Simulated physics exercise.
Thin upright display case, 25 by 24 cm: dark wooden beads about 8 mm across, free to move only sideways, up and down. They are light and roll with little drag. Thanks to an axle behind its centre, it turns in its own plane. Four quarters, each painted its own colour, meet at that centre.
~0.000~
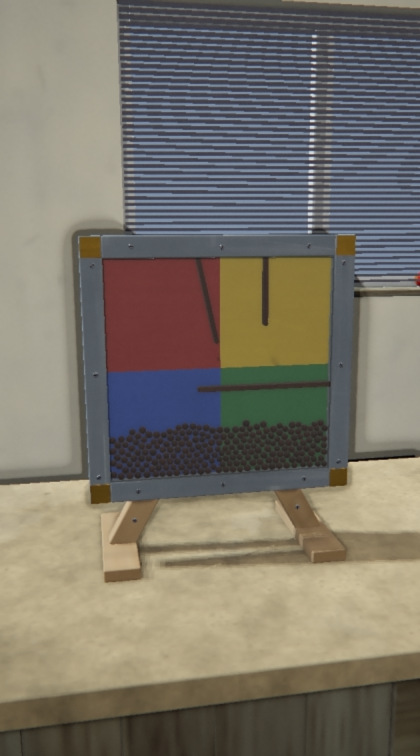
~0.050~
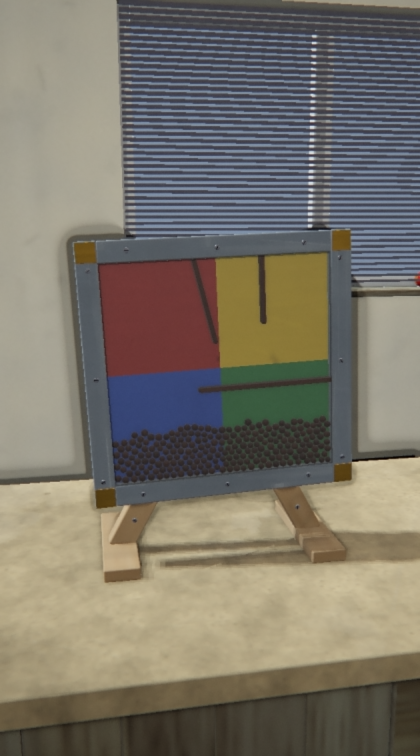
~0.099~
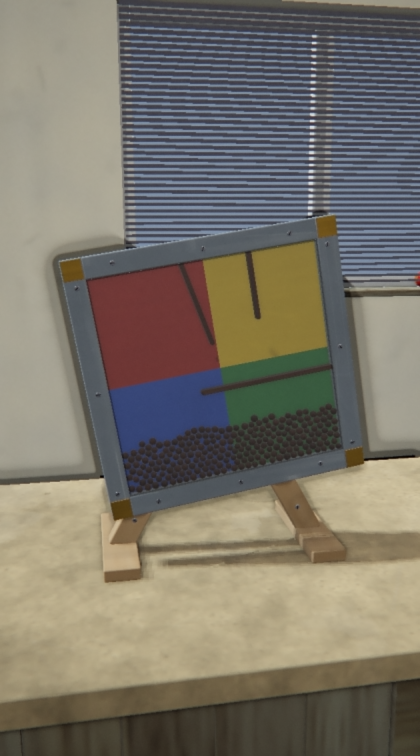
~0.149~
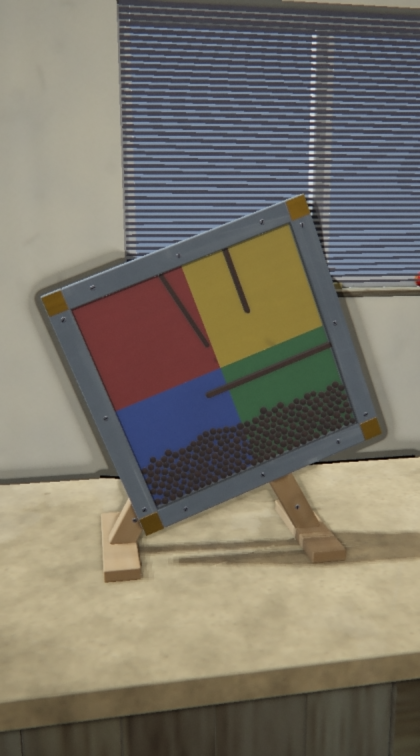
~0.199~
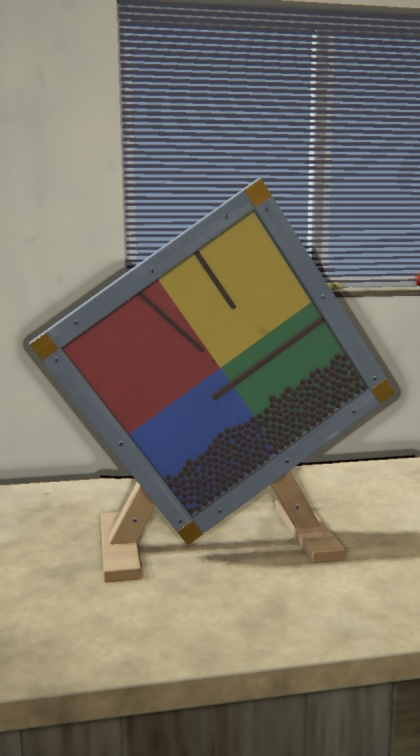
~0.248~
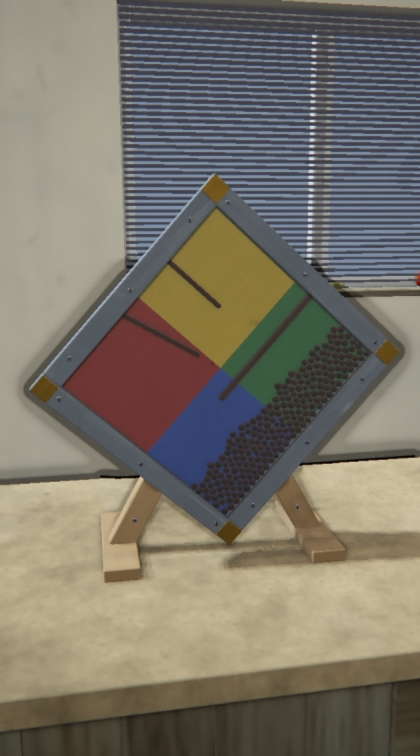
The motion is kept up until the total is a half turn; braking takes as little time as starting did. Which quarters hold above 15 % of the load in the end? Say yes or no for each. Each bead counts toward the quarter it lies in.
At the end, blue quarter is below the mark, yellow quarter is below the mark, red quarter is above the mark, and green quarter is below the mark.
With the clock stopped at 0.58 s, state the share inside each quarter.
Blue quarter: 55; yellow quarter: 0; red quarter: 40; green quarter: 5.
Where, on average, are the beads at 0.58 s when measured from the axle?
7 cm right, 5 cm below.
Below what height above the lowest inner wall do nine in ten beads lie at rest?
About 12 cm.
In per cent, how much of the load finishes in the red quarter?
Share ending there: Approx. 90 %.
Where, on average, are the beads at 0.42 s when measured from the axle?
The middle sits about 8 centimetres right and 2 centimetres below the axle.
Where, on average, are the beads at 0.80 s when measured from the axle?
It sits about 8 cm right and about 5 cm below the axle.
After 0.58 s it has turned 140°, the beads' middle is 7 cm right of and 5 cm below the axle; by quarter, blue 55 %, red 40 %, green 5 %.
After 0.80 s it has turned 180°, the beads' middle is 8 cm right of and 5 cm below the axle; by quarter, blue 15 %, red 85 %.
Settled by 1.7 s, blue 5 %, yellow 0 %, red 90 %, green 0 %.
